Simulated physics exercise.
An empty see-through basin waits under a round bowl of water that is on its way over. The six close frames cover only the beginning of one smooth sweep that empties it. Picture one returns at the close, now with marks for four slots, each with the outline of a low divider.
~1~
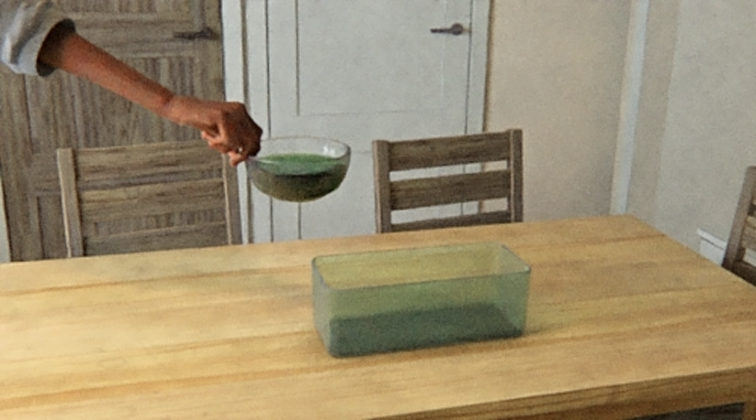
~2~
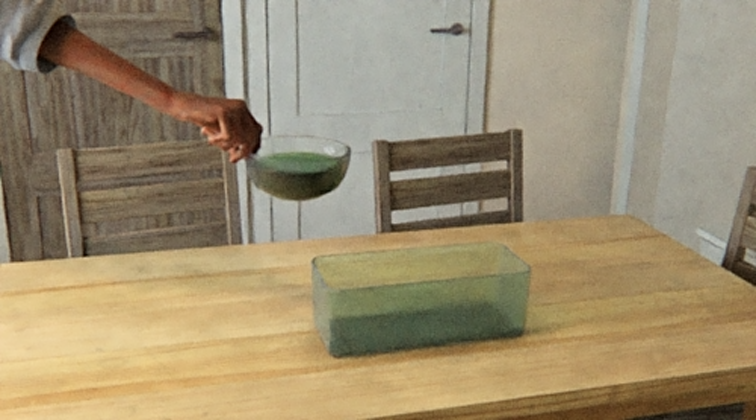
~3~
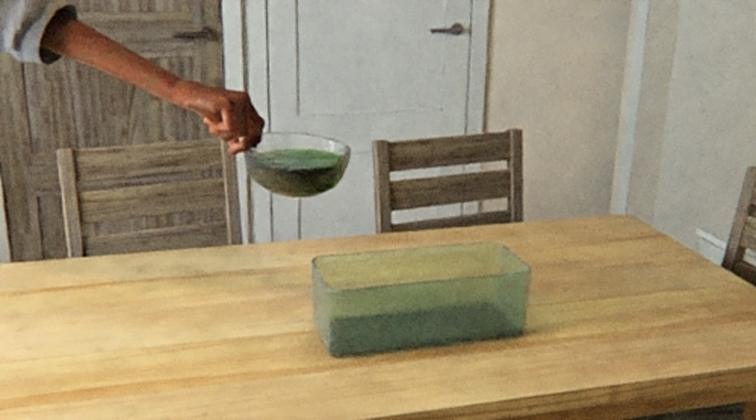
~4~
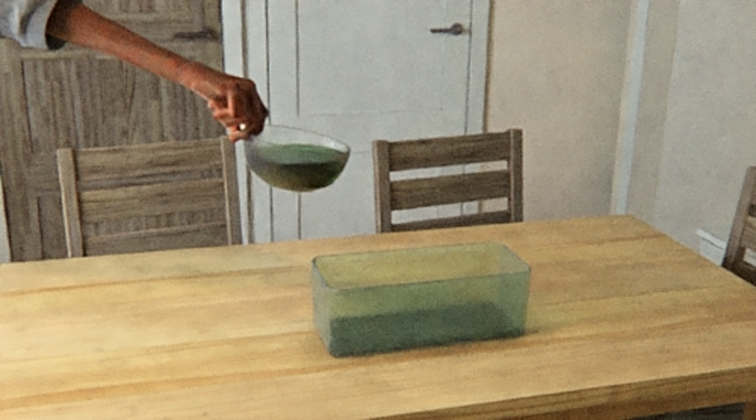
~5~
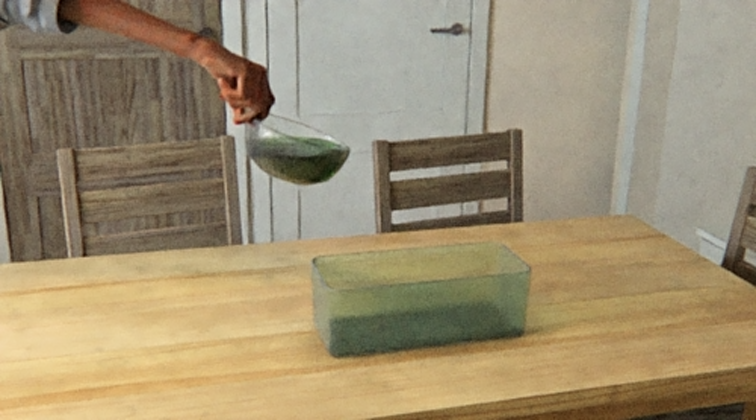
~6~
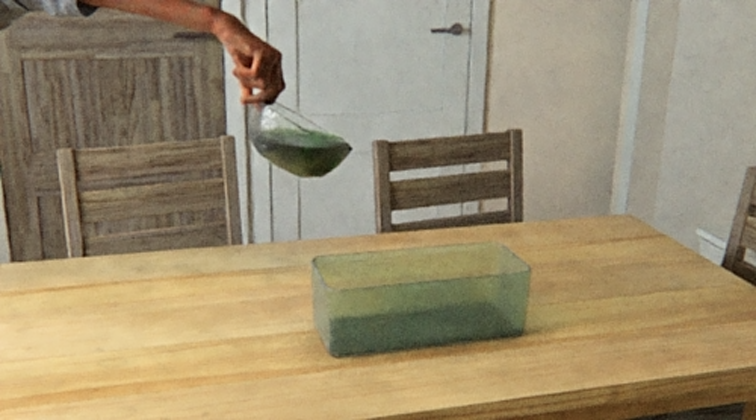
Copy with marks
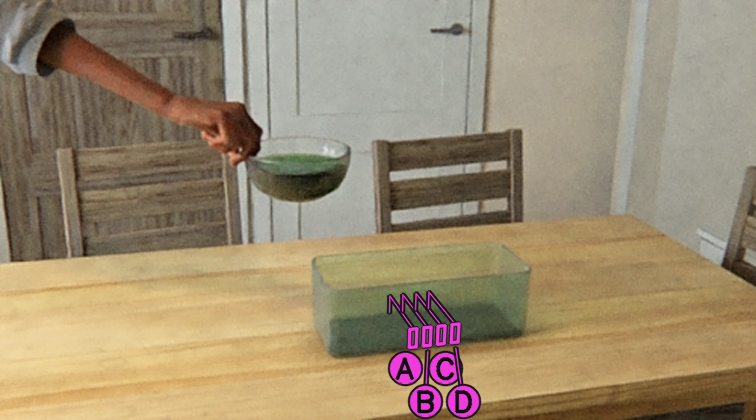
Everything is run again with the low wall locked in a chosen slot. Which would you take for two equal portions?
Choose C.
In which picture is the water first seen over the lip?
Picture 6.
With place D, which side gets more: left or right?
The left one.
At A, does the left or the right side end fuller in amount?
The right one.
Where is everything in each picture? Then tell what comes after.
Upright, lip at (347, 146); basin from (327, 356) to (523, 333); nothing has left yet.
Upright, lip at (347, 146); nothing has left yet.
Tipped about 5°, lip at (347, 146); nothing has left yet.
Tipped about 12°, lip at (347, 146); nothing has left yet.
Tipped about 21°, lip at (347, 146); nothing has left yet.
Tipped about 31°, lip at (347, 146); water is over the lip, down to (347, 146).
On the marked copy, A at (413, 352); B at (427, 351); C at (441, 349); D at (455, 347).
With A, about 15 % ends left of the wall and 82 % right of it.
With B, about 26 % ends left of the wall and 72 % right of it.
With C, about 51 % ends left of the wall and 47 % right of it.
With D, about 79 % ends left of the wall and 17 % right of it; 4 % is lost outside.
